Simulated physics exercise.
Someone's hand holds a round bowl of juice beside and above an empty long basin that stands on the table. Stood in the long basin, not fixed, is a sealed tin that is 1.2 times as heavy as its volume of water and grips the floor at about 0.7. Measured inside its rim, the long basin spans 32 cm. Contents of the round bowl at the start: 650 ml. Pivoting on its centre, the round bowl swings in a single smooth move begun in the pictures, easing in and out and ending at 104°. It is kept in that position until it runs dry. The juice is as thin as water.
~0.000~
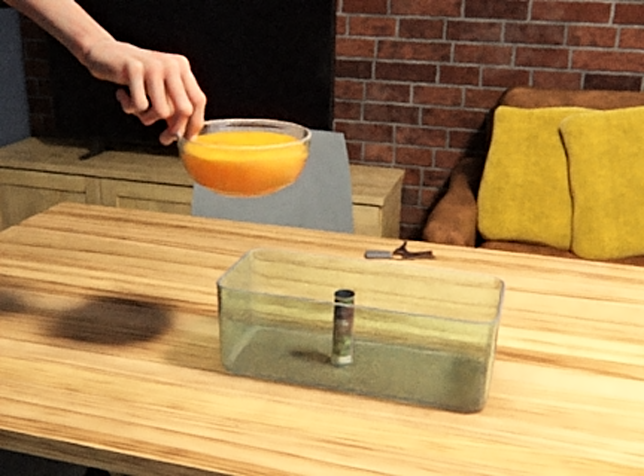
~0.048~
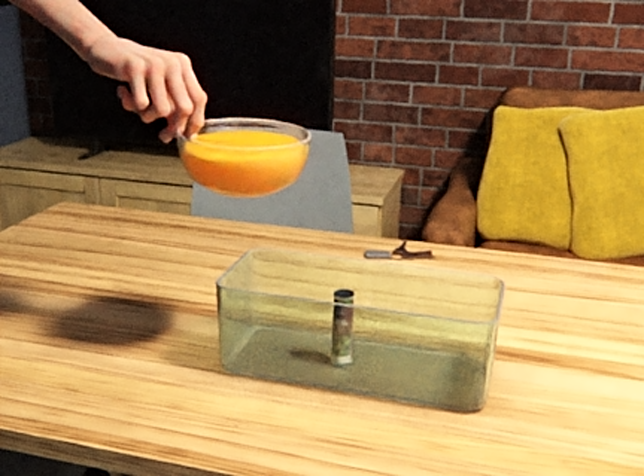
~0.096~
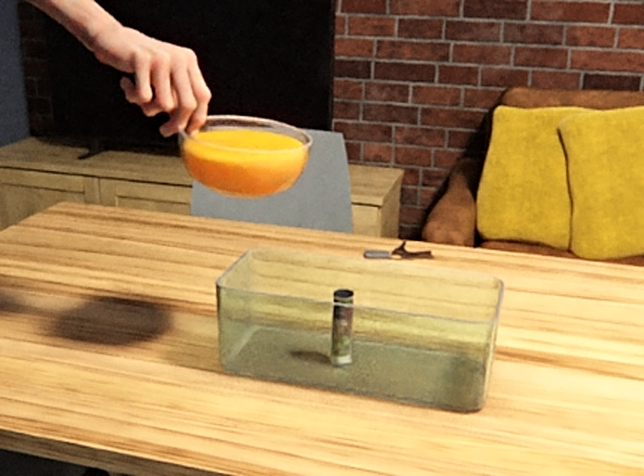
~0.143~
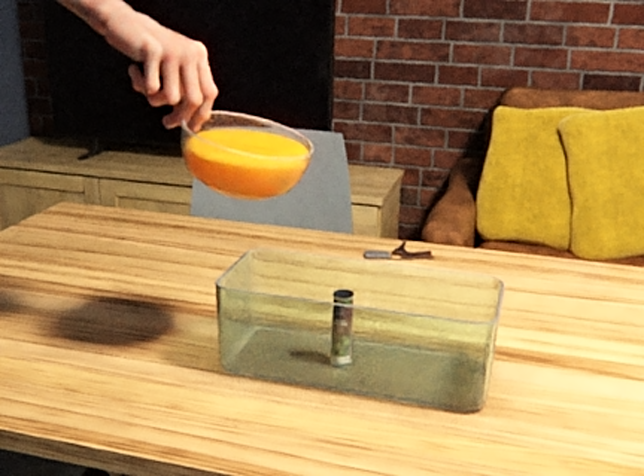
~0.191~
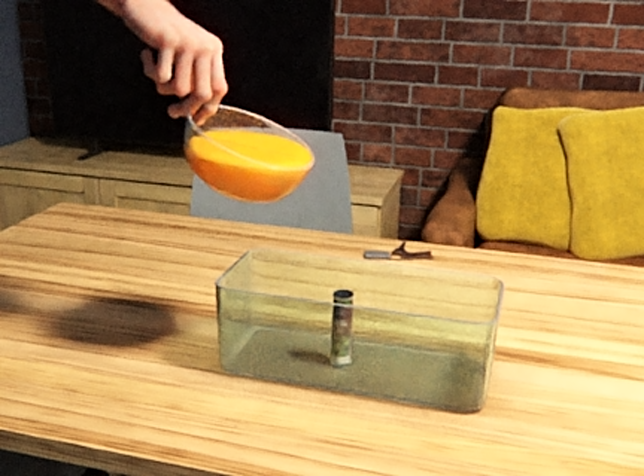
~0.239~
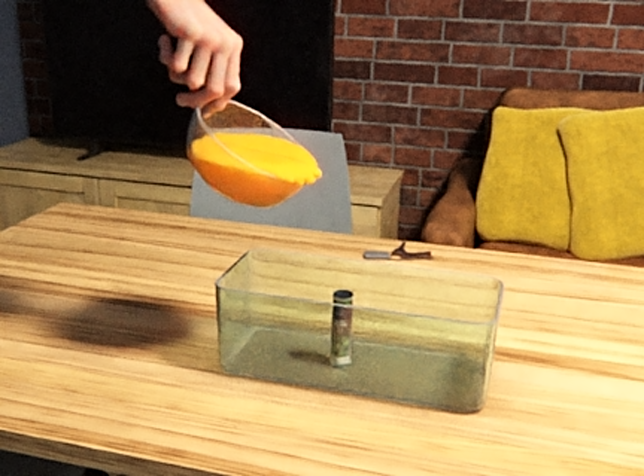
A hand held a round glass bowl of orange juice above a long clear basin with a small tin standing in it, then tilted the bowl steadily to the right until juice bulged over its lip.
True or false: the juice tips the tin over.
True.
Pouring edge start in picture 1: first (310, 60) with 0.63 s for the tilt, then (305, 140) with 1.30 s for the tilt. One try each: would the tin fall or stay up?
In the first try it remains standing; in the second it remains standing.
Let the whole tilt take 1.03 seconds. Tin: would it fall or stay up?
Then it holds its balance.
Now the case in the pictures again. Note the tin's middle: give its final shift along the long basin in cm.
7.0 cm.
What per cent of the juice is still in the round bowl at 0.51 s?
Near 12 in a hundred.
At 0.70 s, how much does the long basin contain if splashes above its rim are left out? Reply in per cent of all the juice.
The share is close to 96 percent.
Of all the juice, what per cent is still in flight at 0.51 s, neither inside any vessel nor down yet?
Estimate: About 38 % of all of it.
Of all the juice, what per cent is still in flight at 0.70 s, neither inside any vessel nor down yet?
Close to 3 in every hundred parts.
Then, 0.51 s in, the tilt is 94° and 11 per cent is still to pour; the tin stands where it began.
Then, 0.70 s in, the tilt is 104° and 0 per cent is still to pour; the tin leans 7°.
Then, 0.91 s in, the tilt is 104° and 0 per cent is still to pour; the tin leans 46°.
Then, 1.13 s in, the tilt is 104° and 0 per cent is still to pour; the tin lies on its side.
Finally, the tin lies on its side.
